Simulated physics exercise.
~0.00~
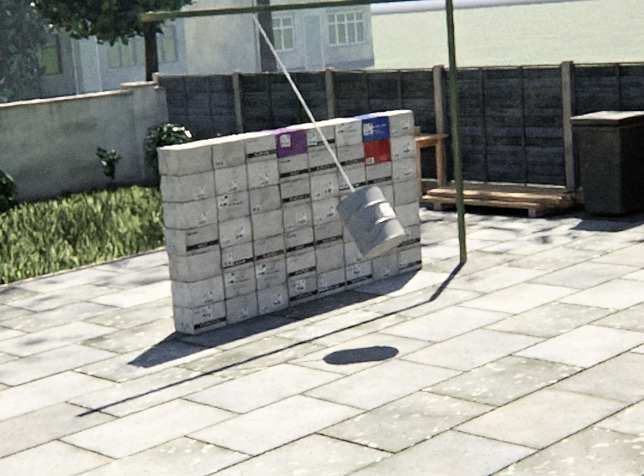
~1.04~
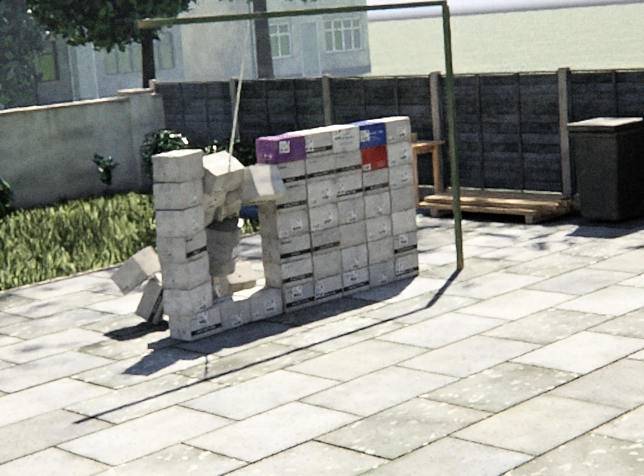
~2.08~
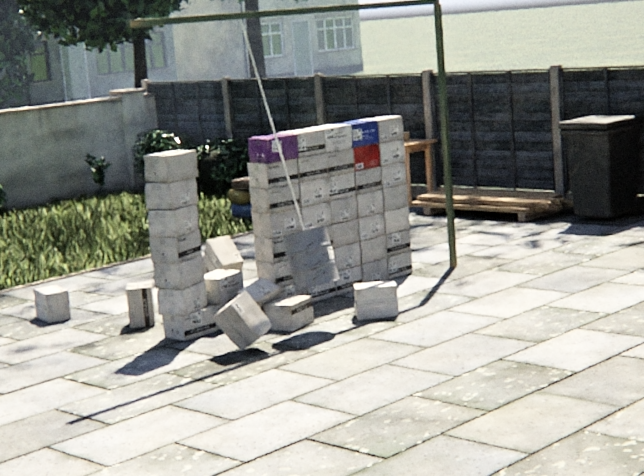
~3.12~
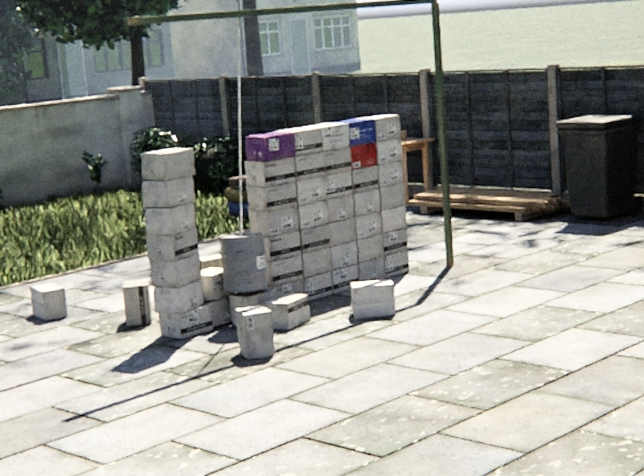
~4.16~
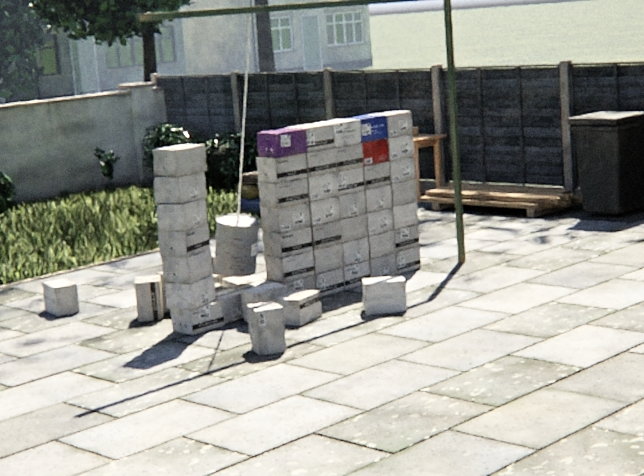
On a sunny paved yard, a hanging drum swung into a wall of pale parcels and knocked a gap through its left part, scattering several on the slabs, then swayed in the opening while a left column and the right section with coloured parcels stayed standing.
